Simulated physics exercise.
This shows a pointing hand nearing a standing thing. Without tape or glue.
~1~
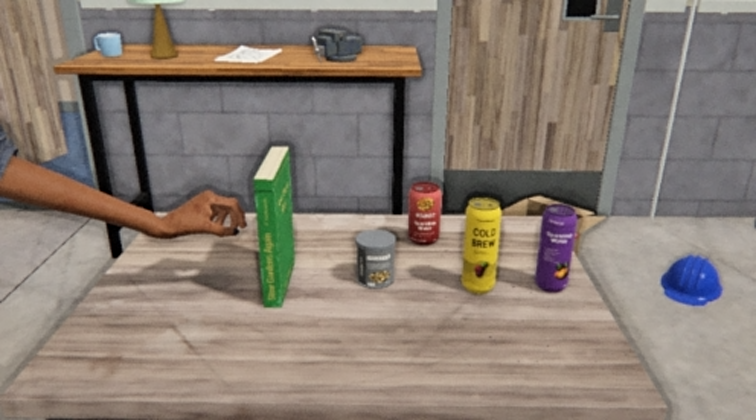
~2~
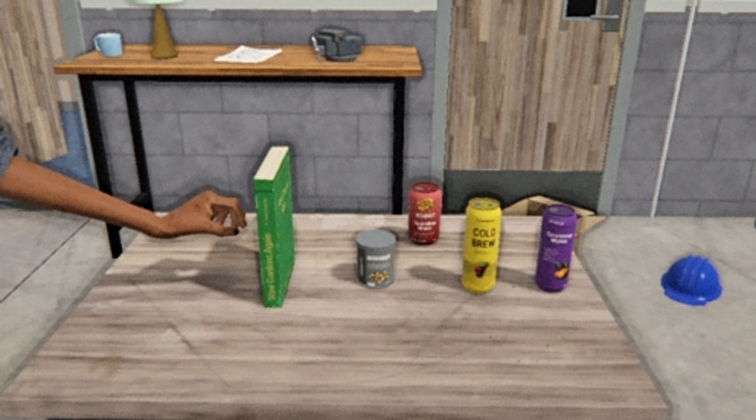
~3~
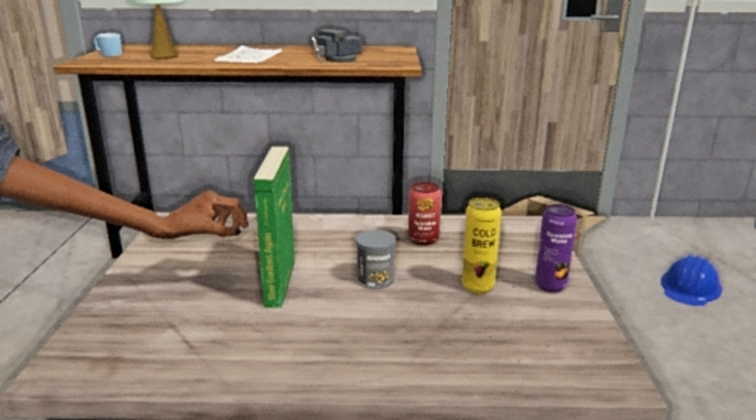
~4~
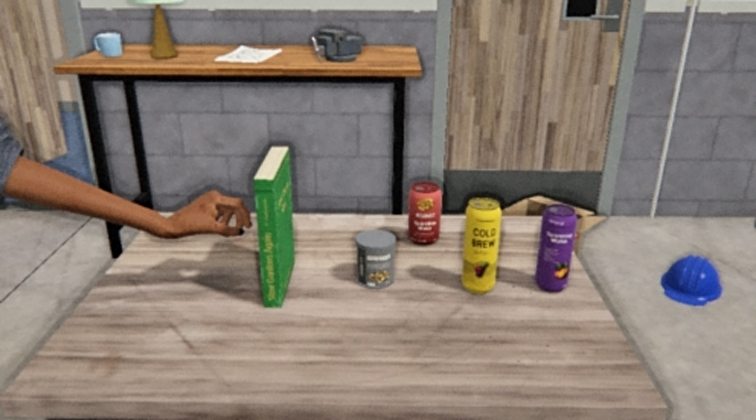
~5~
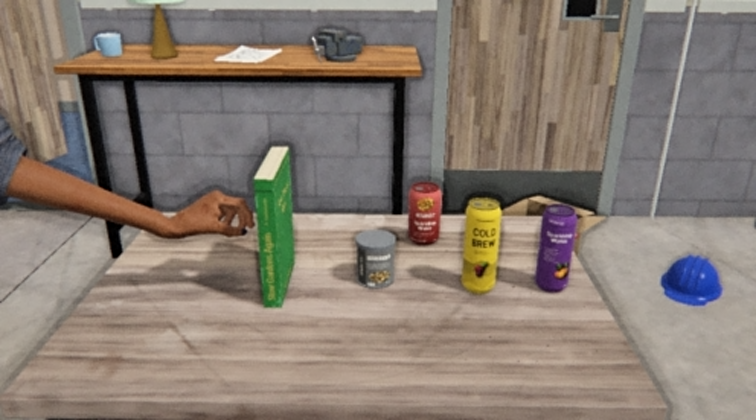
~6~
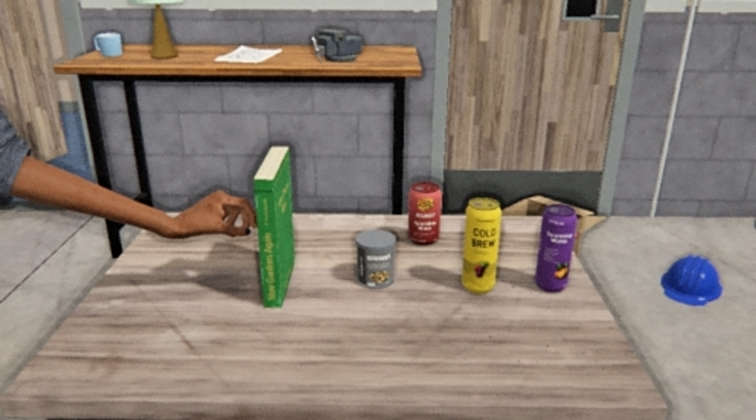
We see a hand at the left edge its way slightly right toward a green book standing upright on a wooden table, its fingers drawing close to the cover, while the book and four cans beside it stay still.
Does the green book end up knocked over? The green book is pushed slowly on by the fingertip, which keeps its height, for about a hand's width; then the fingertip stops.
Goes over.
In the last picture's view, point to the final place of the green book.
Pretty much around (333, 249), I'd say.
Then, 0.50 s on from there, green book turned 7° from how it was put near (286, 225).
Then, 0.80 s on from there, green book turned 34° from how it was put near (316, 232).
Then, 0.90 s on from there, green book turned 59° from how it was put near (337, 245).
Then, 1.30 s on from there, green book turned 59° from how it was put near (333, 249).
In the end, toppled on the table, green book. At the end, from the last picture's camera, green book near (333, 249).
